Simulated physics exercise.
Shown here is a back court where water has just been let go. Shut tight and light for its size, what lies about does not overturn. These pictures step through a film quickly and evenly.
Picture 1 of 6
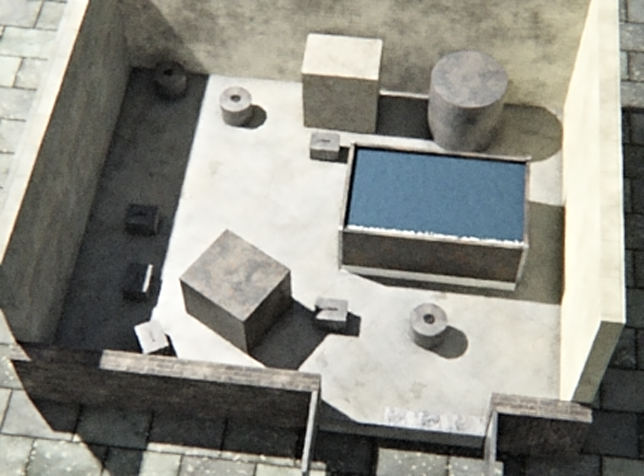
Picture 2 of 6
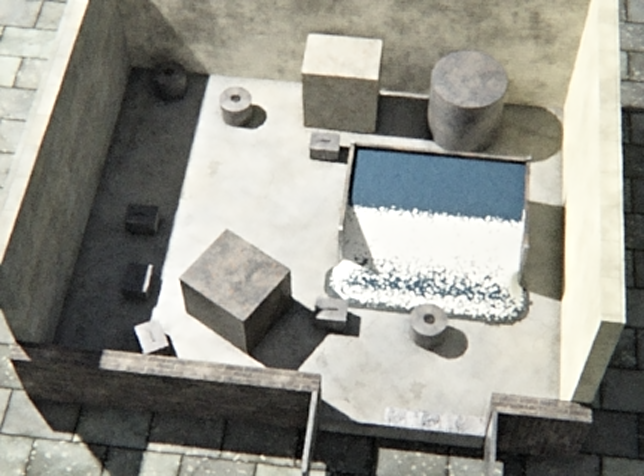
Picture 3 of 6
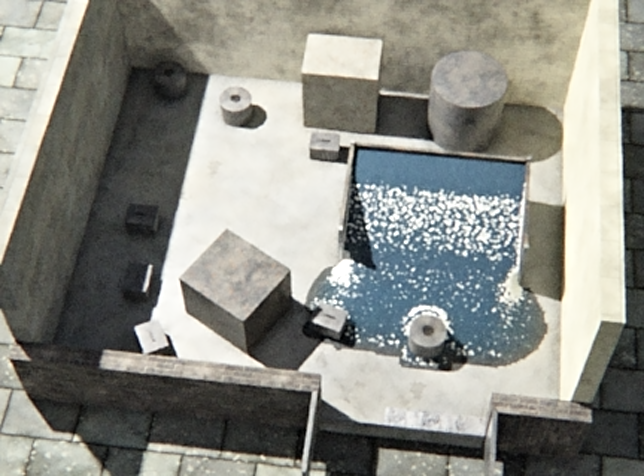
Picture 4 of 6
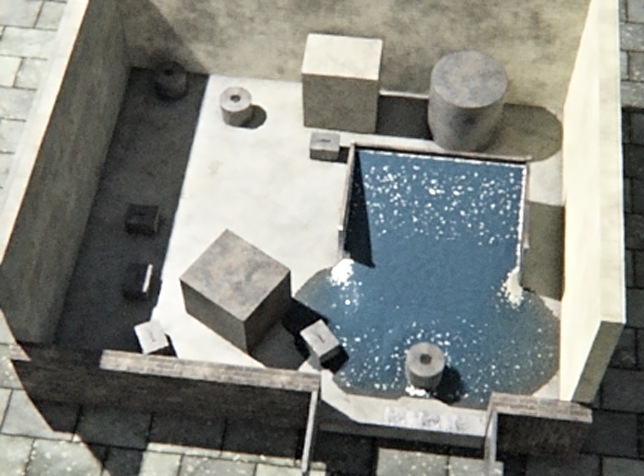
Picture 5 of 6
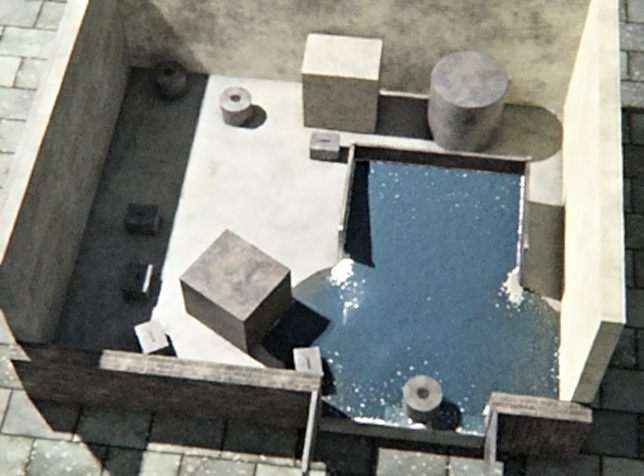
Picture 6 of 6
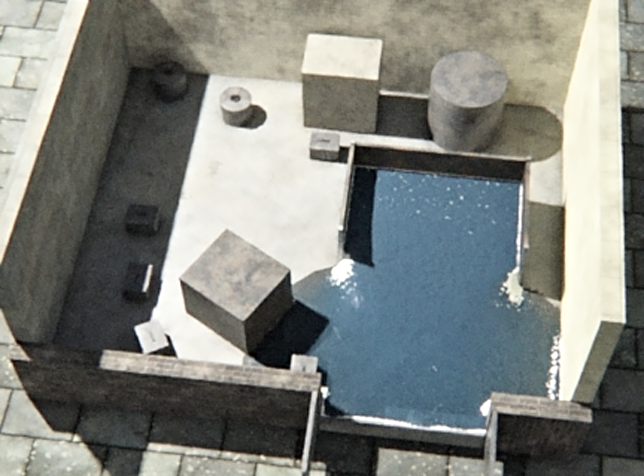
The video shows water surging from a rectangular tank across a walled court, pushing a small box toward the front wall and a round tub toward the front opening until the tub is out of view, while other objects stay still.
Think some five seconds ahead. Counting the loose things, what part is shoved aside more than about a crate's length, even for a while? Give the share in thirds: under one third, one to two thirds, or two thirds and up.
One to two thirds.
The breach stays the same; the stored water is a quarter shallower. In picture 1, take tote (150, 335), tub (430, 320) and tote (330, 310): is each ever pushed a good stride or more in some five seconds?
The first one: Reaches it. The second: Reaches it. The third: Reaches it.
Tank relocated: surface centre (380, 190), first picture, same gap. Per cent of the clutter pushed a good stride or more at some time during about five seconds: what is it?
The share comes to close to 60 percent.
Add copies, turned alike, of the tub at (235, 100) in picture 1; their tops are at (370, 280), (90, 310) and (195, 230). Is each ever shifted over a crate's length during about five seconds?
Here's how it goes: Sent far off, sent far off, and lastly never gets far.
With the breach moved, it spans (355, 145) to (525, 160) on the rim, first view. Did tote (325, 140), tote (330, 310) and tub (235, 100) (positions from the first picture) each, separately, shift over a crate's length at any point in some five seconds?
Here is how they go, in order: Dislodged that far, fails to go that far, and dislodged that far.
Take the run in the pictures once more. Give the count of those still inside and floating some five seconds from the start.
Well, I'd say 1.
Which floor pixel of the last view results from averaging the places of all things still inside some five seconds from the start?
Roughly at (187, 174).
A moment on, 2 of 8 are well off their spots; 1 afloat.
Next, 3 of 8 are well off their spots; 1 afloat.
Later, 4 of 8 are well off their spots; 1 afloat.
In the end, 4 of 8 are well off their spots, and 4 have been at some point; 1 afloat.
